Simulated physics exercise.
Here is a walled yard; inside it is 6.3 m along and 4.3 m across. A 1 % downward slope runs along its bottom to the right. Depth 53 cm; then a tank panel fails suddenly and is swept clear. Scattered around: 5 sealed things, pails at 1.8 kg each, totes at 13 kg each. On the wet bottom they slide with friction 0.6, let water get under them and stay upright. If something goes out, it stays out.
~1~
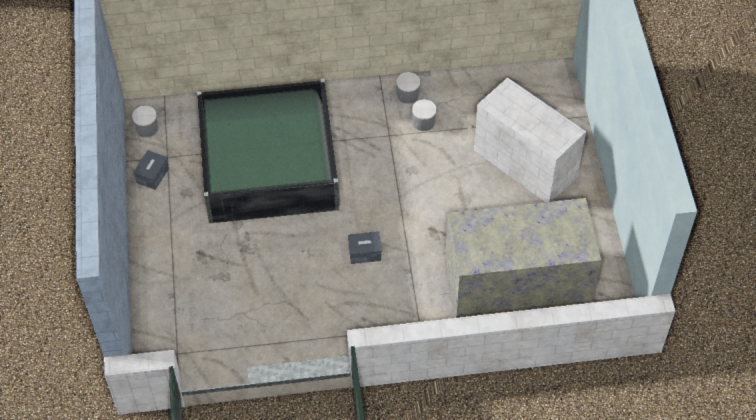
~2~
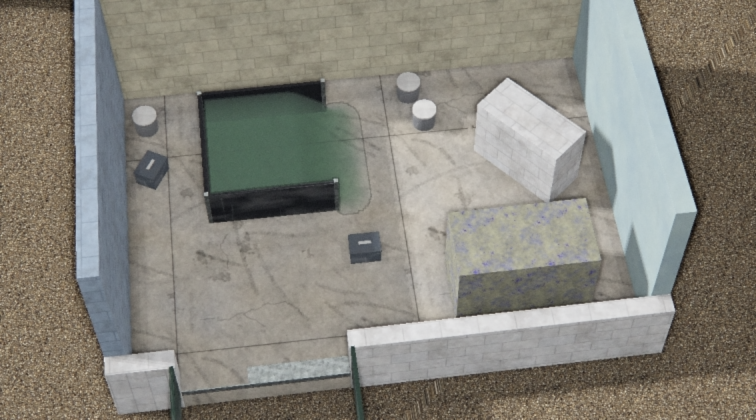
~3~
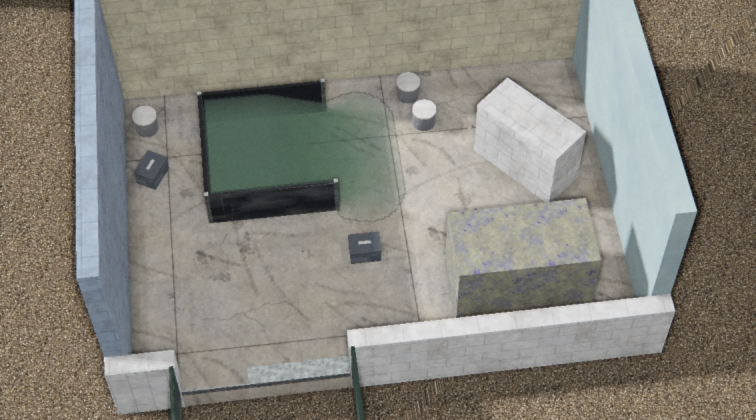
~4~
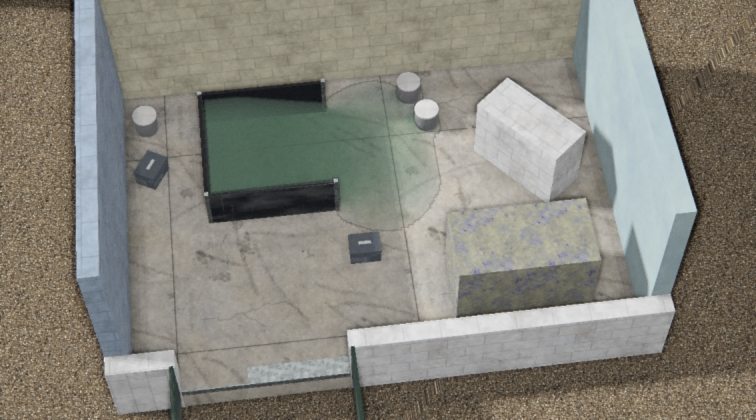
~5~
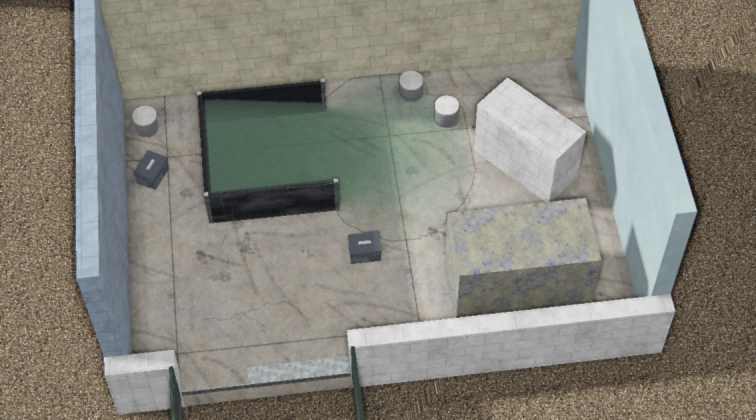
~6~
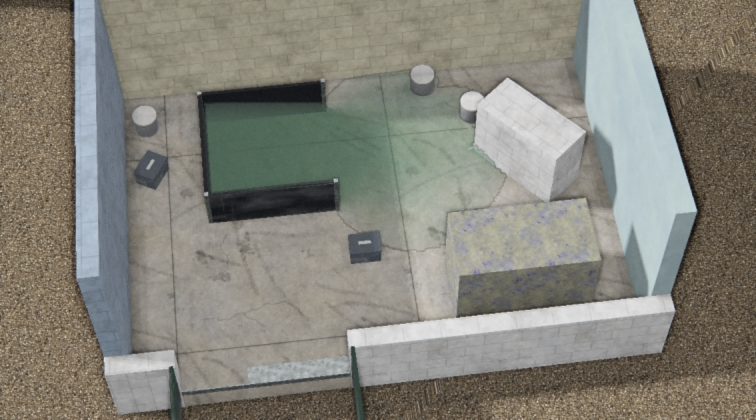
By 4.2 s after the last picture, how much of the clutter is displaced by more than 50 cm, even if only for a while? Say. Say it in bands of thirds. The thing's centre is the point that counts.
It is a third to two thirds.
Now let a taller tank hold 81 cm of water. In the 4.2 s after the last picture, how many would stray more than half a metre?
I count 2 of them in that case.
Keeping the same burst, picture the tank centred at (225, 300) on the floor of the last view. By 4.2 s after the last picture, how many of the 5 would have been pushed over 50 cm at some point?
Then 3.
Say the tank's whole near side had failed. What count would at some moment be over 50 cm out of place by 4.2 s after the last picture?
The answer then is 1.
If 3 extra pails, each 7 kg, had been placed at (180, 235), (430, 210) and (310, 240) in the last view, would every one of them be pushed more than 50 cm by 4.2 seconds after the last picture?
Result, one by one: Not exceeded, exceeded and not exceeded.
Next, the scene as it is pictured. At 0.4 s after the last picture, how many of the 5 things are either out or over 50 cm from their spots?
The number by then is 2.
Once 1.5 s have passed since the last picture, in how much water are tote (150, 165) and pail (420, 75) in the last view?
0 and 31 cm.
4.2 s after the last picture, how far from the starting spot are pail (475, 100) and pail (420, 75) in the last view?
The first ends 300 centimetres from its start and the second 250 centimetres.
Then, 0.4 s after the last picture 2 of 5 are over 50 cm from their spots; 1 afloat.
Then, 1.5 s after the last picture 2 of 5 are over 50 cm from their spots; 2 afloat.
Then, 2.8 s after the last picture 2 of 5 are over 50 cm from their spots; 2 afloat.
Then, 4.2 s after the last picture 2 of 5 are over 50 cm from their spots, and 2 have been at some point; 2 afloat.
